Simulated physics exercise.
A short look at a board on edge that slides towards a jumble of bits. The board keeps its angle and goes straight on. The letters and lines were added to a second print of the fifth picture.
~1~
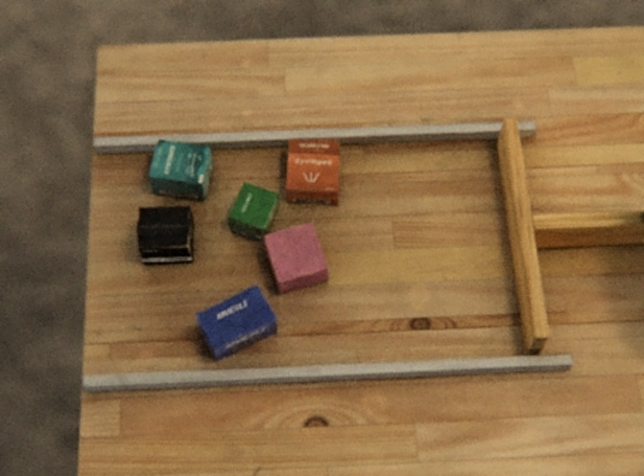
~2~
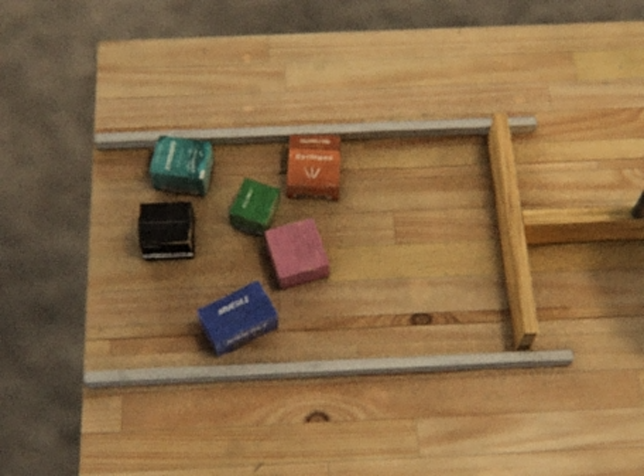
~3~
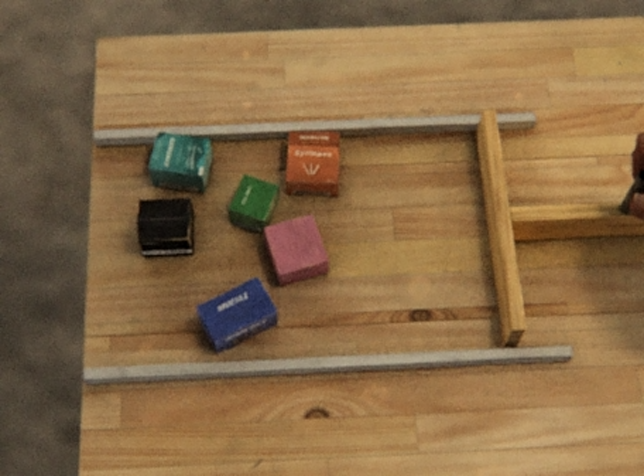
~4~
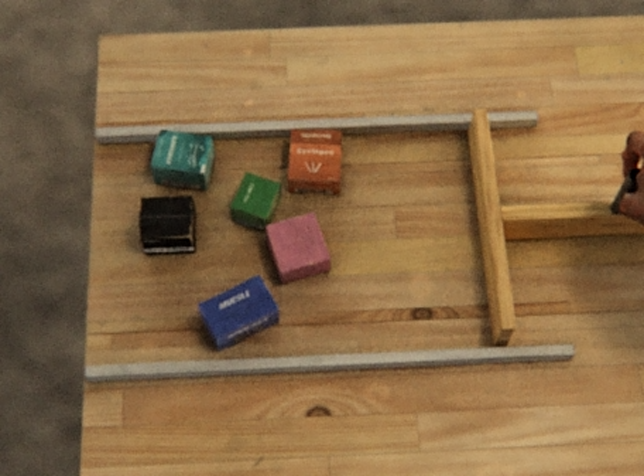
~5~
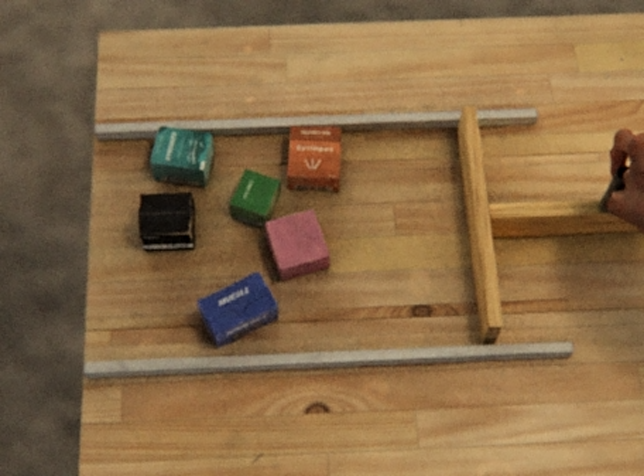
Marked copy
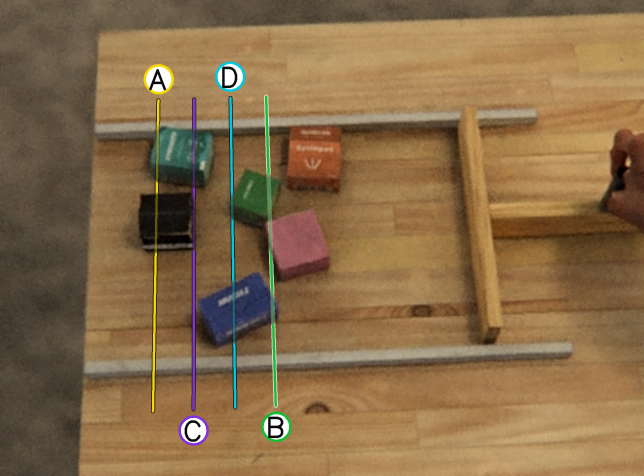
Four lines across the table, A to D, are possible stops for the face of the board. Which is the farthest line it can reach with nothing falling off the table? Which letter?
It should halt at C.
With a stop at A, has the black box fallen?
Yes.
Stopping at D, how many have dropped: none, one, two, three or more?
In all, none.
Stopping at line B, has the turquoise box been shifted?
By then, no.
On the marked copy, A at (156, 246); B at (271, 241); C at (194, 244); D at (233, 243).
Following C. Soon after the start, board (380, 215); black box (167, 222); turquoise box (184, 157).
Later, board (275, 219); blue packet (231, 310); orange box (240, 154).
In the end, board (196, 222); turquoise box (111, 162); black box (119, 215); nothing has fallen.
As for the rest, A drops the turquoise box and black box; B is safe but short; D is safe but short.
